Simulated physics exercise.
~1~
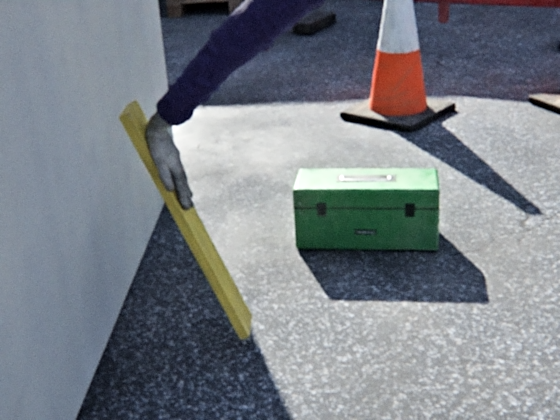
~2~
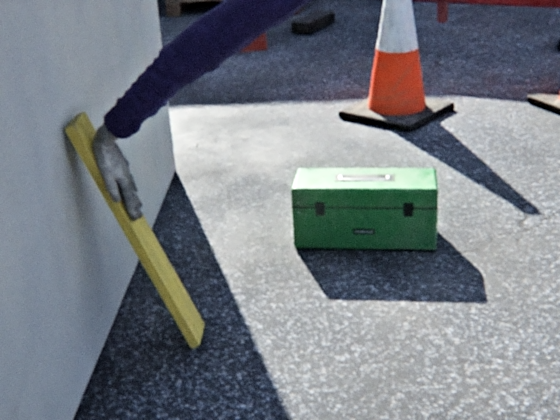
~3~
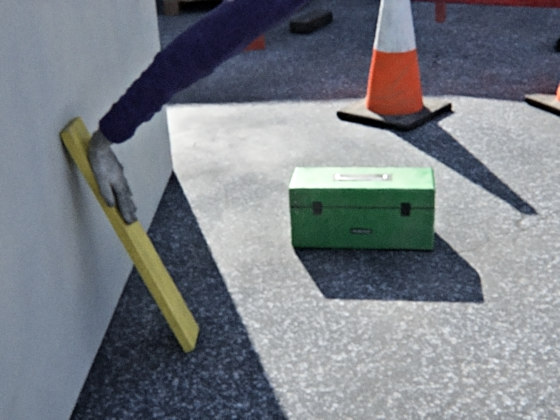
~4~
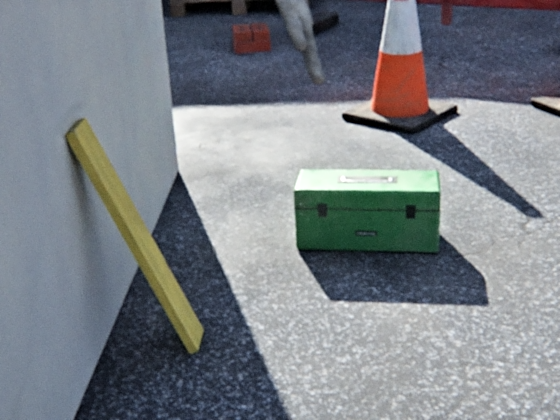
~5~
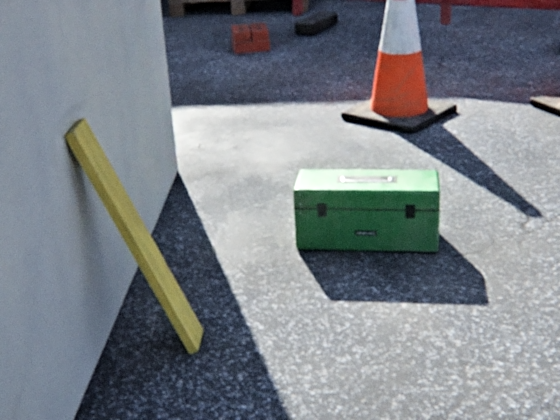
The clip shows a hand in a dark purple sleeve moving a yellow plank left to lean against a pale wall, near a green toolbox and an orange and white cone. The hand lets go and draws back, and the plank stays leaning while the toolbox remains in place.
